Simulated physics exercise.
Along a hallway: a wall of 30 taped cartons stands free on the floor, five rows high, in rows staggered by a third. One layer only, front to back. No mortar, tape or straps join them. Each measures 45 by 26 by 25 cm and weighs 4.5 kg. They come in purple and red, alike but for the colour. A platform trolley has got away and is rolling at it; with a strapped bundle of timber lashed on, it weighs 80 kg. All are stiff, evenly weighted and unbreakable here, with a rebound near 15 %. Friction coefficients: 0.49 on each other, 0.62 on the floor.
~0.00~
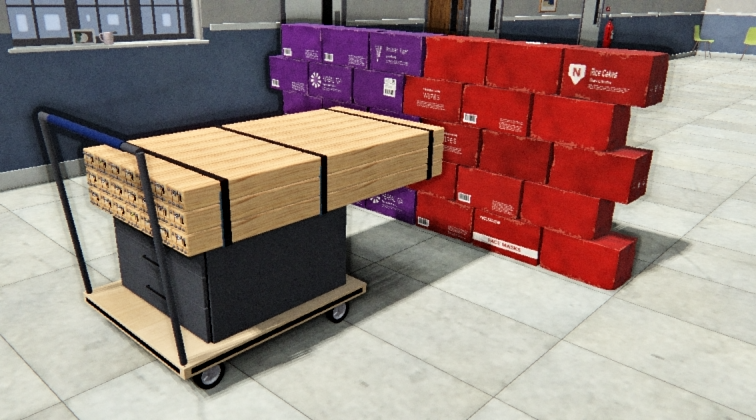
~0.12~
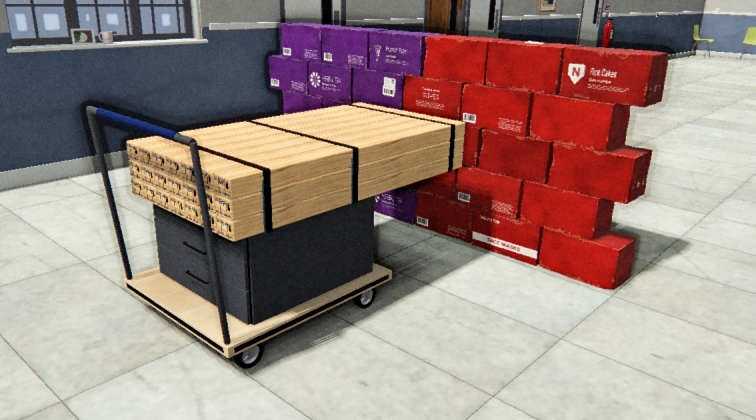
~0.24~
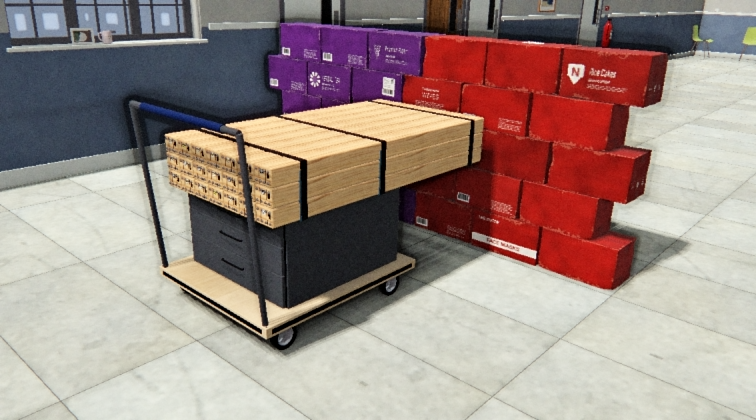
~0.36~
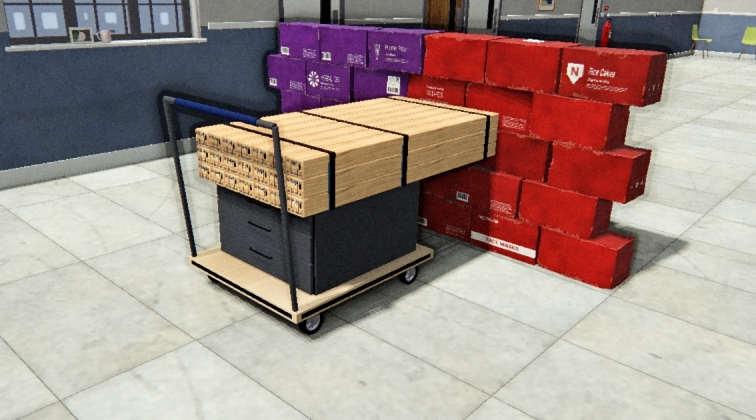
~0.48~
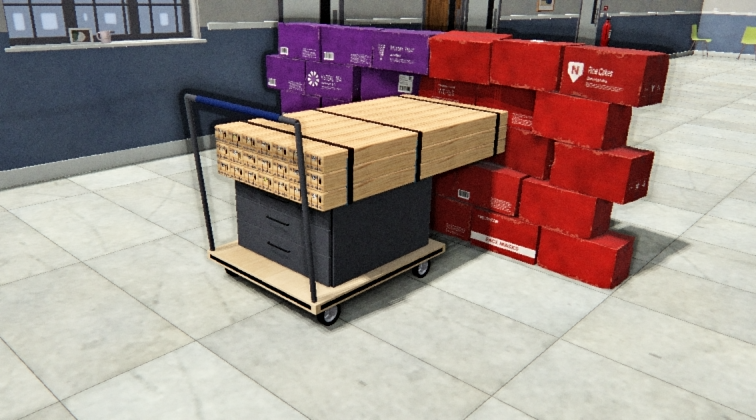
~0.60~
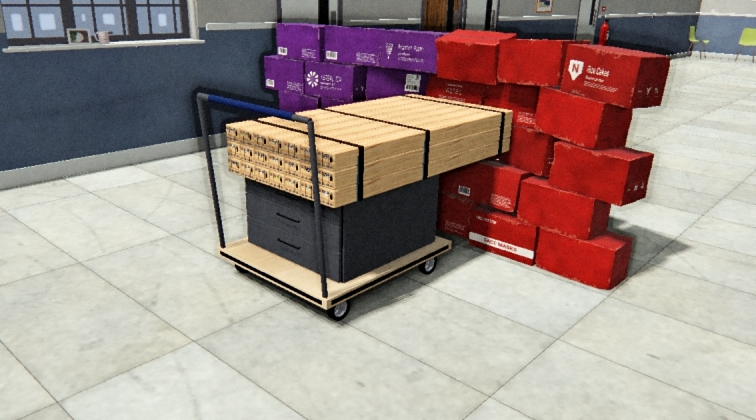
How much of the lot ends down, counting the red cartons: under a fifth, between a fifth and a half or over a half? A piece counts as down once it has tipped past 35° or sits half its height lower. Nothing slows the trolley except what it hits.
The part is over a half.
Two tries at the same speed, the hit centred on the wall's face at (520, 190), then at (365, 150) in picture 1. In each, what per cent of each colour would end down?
Red 70 then 40, purple 10 then 70 per cent.
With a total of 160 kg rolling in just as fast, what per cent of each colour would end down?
In that case red 70, purple 30 per cent.
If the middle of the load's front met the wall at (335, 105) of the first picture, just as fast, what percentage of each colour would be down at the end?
Then red 10, purple 90 per cent.
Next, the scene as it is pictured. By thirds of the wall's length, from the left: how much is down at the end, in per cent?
Left 10, middle 60, right 70 per cent.
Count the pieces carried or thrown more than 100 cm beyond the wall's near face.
About 6.
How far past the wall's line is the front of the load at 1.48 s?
Some 55 cm beyond.
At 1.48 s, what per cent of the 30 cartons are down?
By then 35 per cent.
By 0.98 s, load 40 cm past the wall's line, still rolling; 5 of the 15 red cartons down (7 of 30 in all colours); top red carton tilted 20°; top purple carton tilted 25°.
By 1.48 s, load 55 cm past the wall's line, still rolling; 7 of the 15 red cartons down (11 of 30 in all colours); top red carton on its side; top purple carton tilted 55°, 74 cm lower.
When it is over (2.8 s), load 63 cm past the wall's line, stopped; 10 of the 15 red cartons down (14 of 30 in all colours); top red carton upside down; top purple carton on its side. That is 67 per cent. In pixels of the last frame, middles, top red carton near (640, 190), top purple carton near (349, 148).
